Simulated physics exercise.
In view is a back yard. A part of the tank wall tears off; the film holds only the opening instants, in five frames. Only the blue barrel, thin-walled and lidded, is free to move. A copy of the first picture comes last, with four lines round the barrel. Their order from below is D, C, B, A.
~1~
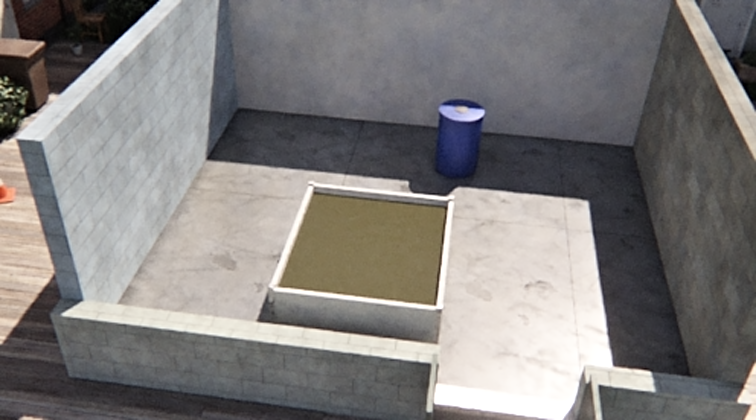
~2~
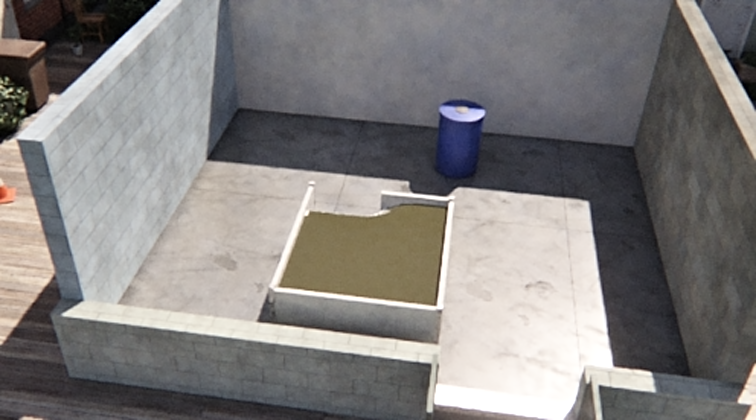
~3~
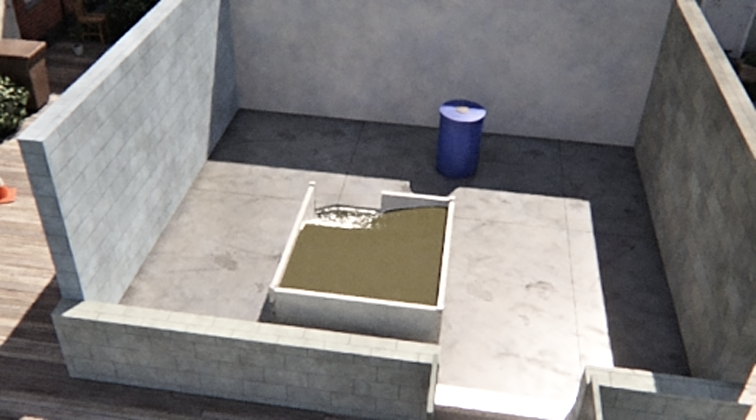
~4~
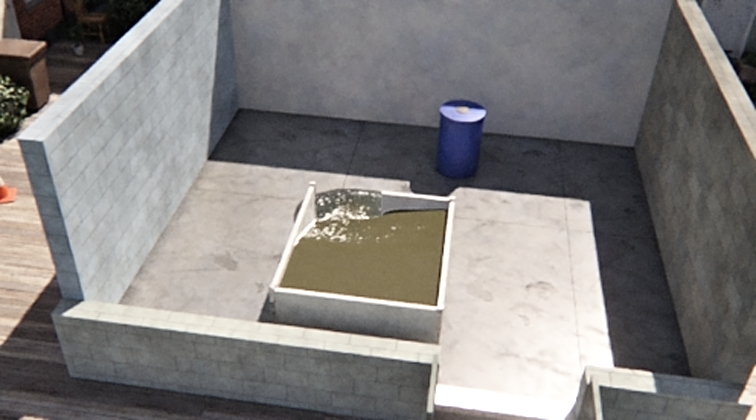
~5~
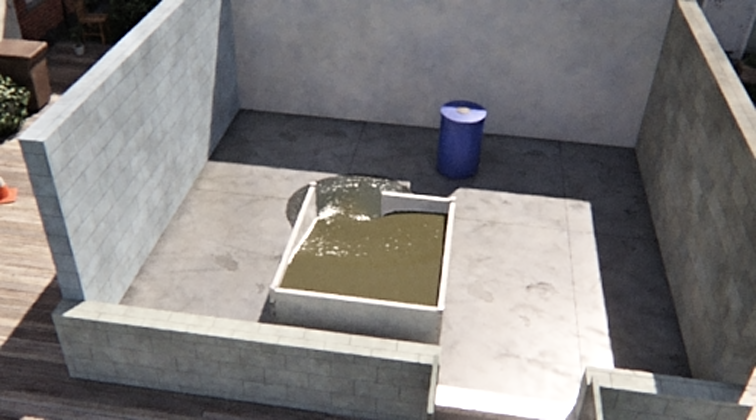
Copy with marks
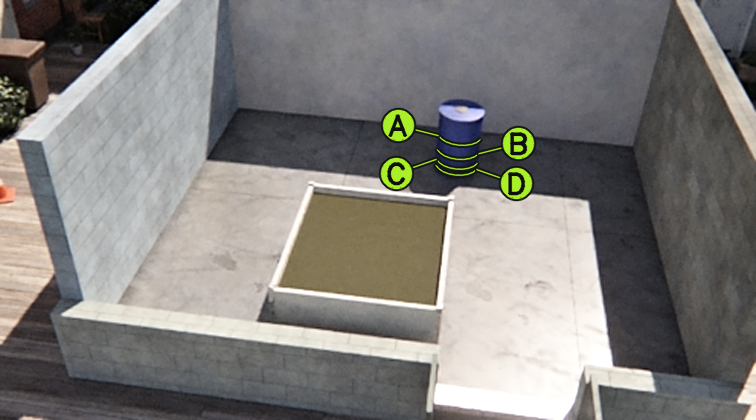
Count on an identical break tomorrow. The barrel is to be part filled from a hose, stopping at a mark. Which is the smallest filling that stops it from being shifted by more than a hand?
Use level C.
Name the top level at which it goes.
That is level D.
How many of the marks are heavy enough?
Three of them.
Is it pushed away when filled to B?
No, that is safe.
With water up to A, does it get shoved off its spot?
No, not at all.
In lime, A at (458, 145); B at (457, 159); C at (455, 169); D at (455, 175); from the bottom up D, C, B, A.
Choosing A, it does not move.
Choosing B, it does not move.
Choosing C, it does not move.
Choosing D, it is pushed about 3 times its own width away.
